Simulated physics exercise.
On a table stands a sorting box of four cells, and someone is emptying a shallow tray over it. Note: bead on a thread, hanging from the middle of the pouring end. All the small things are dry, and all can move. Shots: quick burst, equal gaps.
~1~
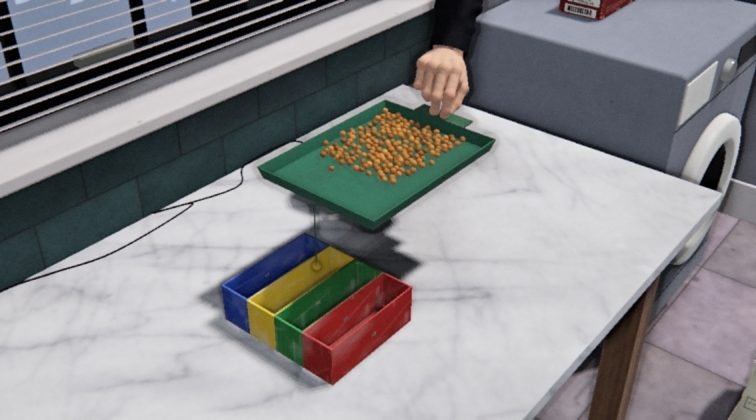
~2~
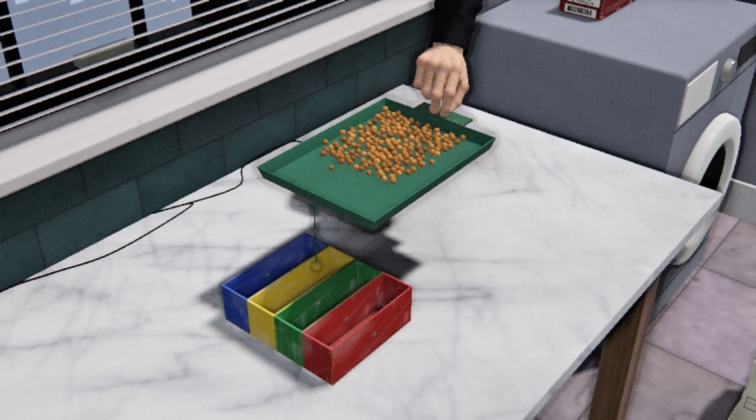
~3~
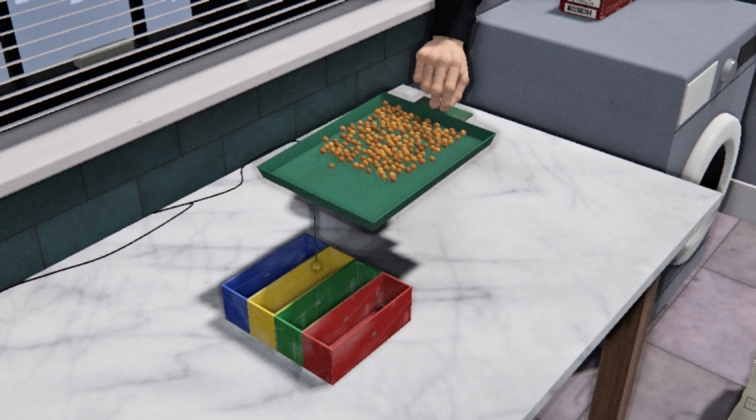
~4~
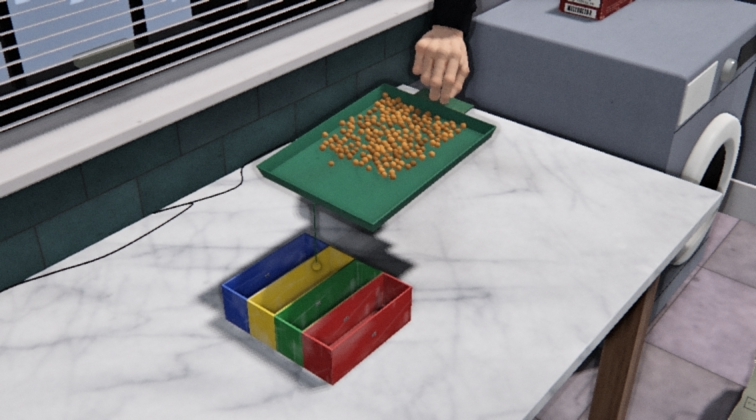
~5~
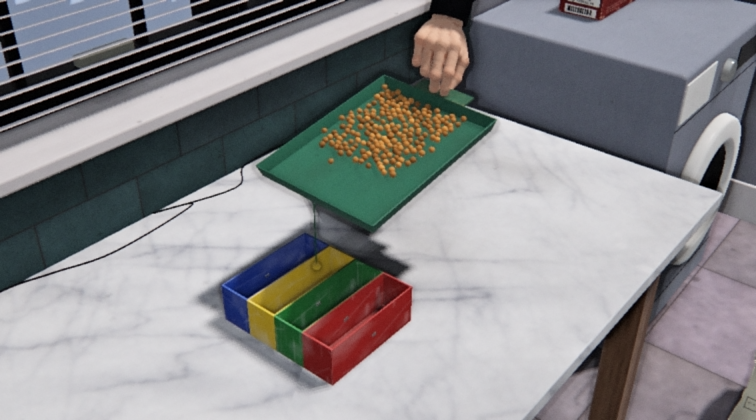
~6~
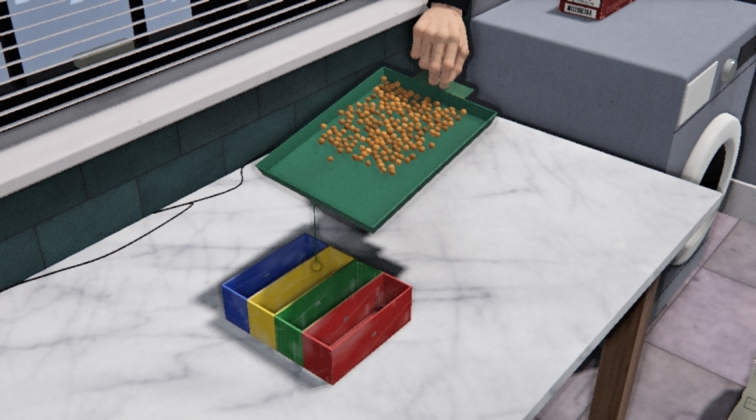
The clip shows a hand gradually raising the far end of a green tray of roasted chickpeas above a box with blue, yellow, green and red cells, the tray tilting slightly while the chickpeas stay bunched toward the raised end.
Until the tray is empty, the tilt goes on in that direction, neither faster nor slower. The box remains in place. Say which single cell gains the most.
The one that gains the most is the red cell.
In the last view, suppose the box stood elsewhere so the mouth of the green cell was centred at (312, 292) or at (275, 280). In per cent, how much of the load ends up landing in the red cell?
About 40 and 20 per cent.
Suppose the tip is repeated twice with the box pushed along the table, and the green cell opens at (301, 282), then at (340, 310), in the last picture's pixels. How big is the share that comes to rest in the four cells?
Around 40 then around 100 per cent.
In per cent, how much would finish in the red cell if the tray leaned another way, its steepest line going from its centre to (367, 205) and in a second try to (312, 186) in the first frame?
80 % and 0 %.
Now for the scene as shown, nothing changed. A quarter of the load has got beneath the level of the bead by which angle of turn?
It is at around 85 degrees by then.
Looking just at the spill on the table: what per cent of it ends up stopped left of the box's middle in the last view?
It comes out at roughly 0 percent.
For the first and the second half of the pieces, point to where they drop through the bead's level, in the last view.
Around (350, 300), followed by around (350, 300).
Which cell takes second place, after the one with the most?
Runner-up: The green one.
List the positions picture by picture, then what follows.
The first frame shows corners of the pouring end at (263, 167) and (373, 217), level; middle of the load at (389, 147), roasted chickpeas; bead on its thread at (316, 266); blue cell at (236, 306); yellow cell at (262, 322); green cell at (289, 338); red cell at (318, 355).
The second frame shows corners of the pouring end at (263, 166) and (373, 218), level; middle of the load at (389, 145).
The third frame shows corners of the pouring end at (262, 166) and (373, 219), tipped barely, lowest at the right corner; middle of the load at (389, 142).
The fourth frame shows corners of the pouring end at (262, 165) and (373, 220), tipped a little, lowest at the right corner; middle of the load at (389, 137).
The fifth frame shows corners of the pouring end at (262, 165) and (372, 222), tipped a little, lowest at the right corner; middle of the load at (388, 131).
The sixth frame shows corners of the pouring end at (261, 164) and (372, 223), tipped a little, lowest at the right corner; middle of the load at (388, 126); blue cell at (236, 306); yellow cell at (262, 322); green cell at (289, 338); red cell at (318, 355).
Soon after the last picture, tray tipped steeply; most on the tray; a small part in the red cell; a stray few in the green cell; a stray few in the yellow cell; a small part falling or outside the box.
A little later, tray tipped right over; about two thirds on the tray; about a quarter in the red cell; a small part in the green cell; a stray few in the yellow cell; a small part falling or outside the box.
Later still, tray tipped past a quarter turn; about half in the red cell; about a quarter in the green cell; a small part in the yellow cell; a stray few in the blue cell; a small part falling or outside the box.
At rest, tray tipped past a quarter turn; about half in the red cell; about a quarter in the green cell; a small part in the yellow cell; a stray few in the blue cell; a small part outside the box.
